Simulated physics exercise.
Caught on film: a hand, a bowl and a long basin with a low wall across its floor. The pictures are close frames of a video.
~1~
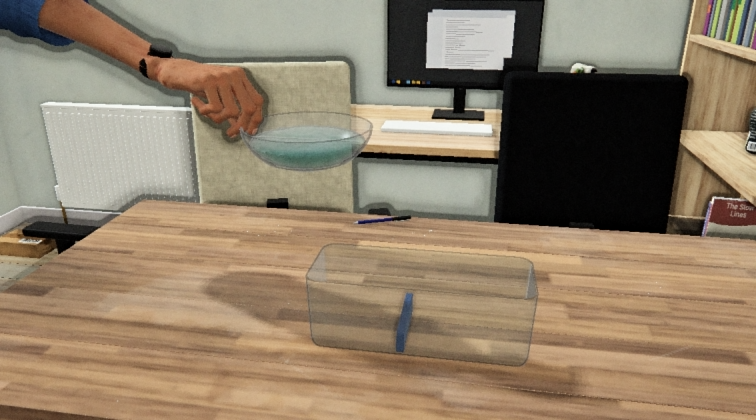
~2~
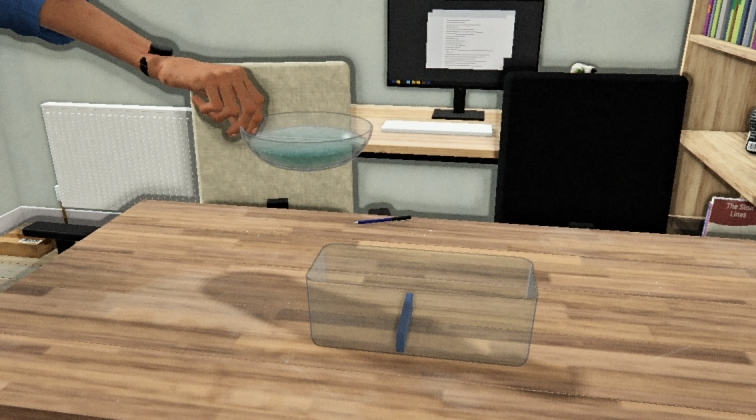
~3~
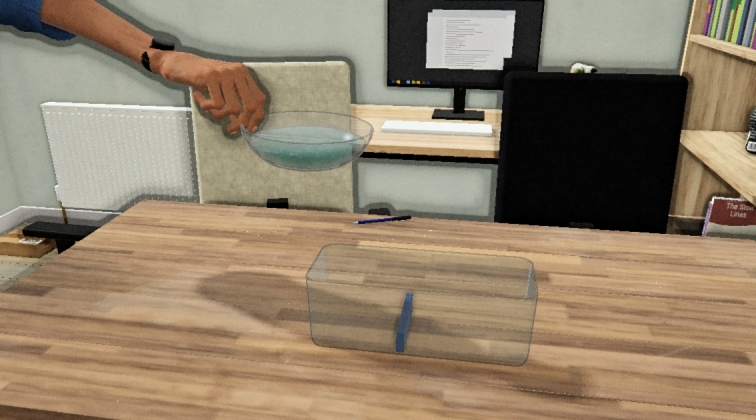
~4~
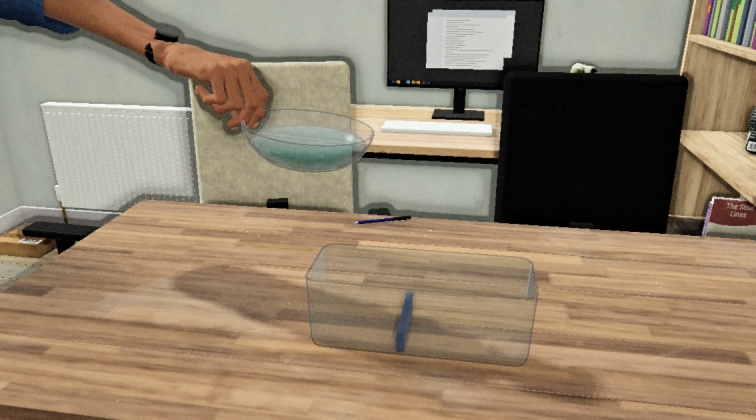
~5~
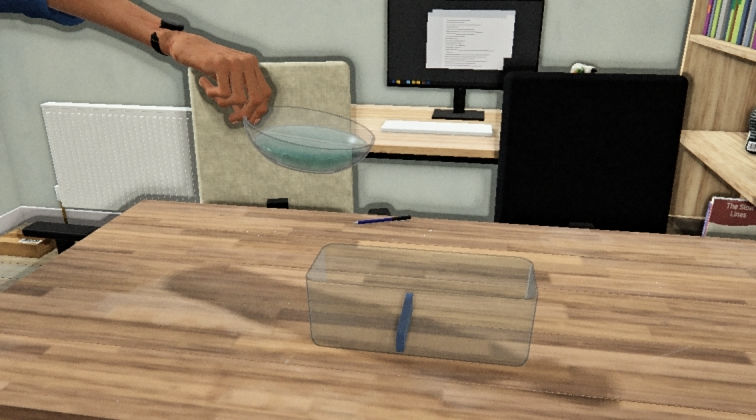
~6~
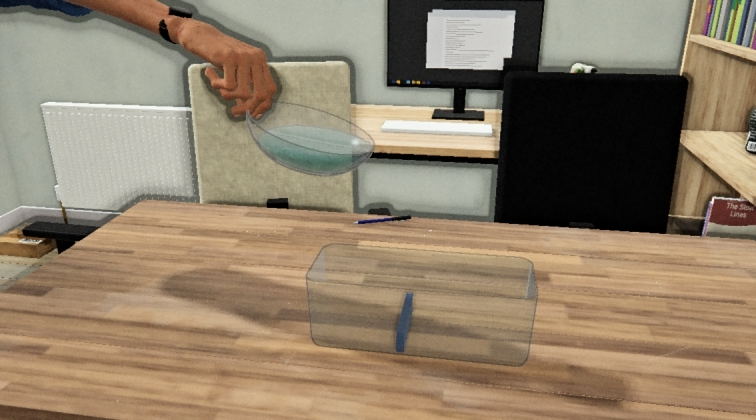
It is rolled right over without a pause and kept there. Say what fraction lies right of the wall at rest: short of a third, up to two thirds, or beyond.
In the end from a third to two thirds is right of the wall.
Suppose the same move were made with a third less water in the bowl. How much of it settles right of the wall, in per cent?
About 50 per cent.
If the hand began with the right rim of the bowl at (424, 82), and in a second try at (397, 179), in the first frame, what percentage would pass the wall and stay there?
First some 80, then 70 per cent.
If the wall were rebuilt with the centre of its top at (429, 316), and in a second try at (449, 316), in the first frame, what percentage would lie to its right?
The first gives 20 %, the second 15 %.
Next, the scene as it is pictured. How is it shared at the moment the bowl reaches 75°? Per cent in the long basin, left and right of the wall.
The left part 5 per cent, the right part 25.
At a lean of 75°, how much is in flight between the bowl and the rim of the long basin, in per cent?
Close to 60 per cent.
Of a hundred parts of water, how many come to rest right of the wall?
Near 55 %.
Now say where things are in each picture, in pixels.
It leans 0°; its right rim is at (371, 130); the water meets the walls at (254, 136) and (366, 141); the long basin's rim runs from (315, 262) to (535, 279); the wall's top is at (405, 313), in the first frame.
It leans 1°; its right rim is at (371, 131); the water meets the walls at (254, 135) and (366, 142), in the second frame.
It leans 3°; its right rim is at (372, 133); the water meets the walls at (255, 134) and (366, 143), in the third frame.
It leans 6°; its right rim is at (373, 137); the water meets the walls at (256, 132) and (367, 145), in the fourth frame.
It leans 11°; its right rim is at (373, 143); the water meets the walls at (258, 132) and (369, 147), in the fifth frame.
It leans 17°; its right rim is at (373, 150); the water meets the walls at (261, 131) and (372, 148), in the sixth frame.
A moment on, the tilt is 75° and 11 per cent is still to pour, 4 is left of the wall and 25 right of it.
Next, the tilt is 102° and 0 per cent is still to pour, 39 is left of the wall and 57 right of it.
Then the tilt is 103° and 0 per cent is still to pour, 40 is left of the wall and 57 right of it.
Later the tilt is 103° and 0 per cent is still to pour, 40 is left of the wall and 57 right of it.
At rest 40 per cent lies left of the wall, 57 right of it and 3 outside.
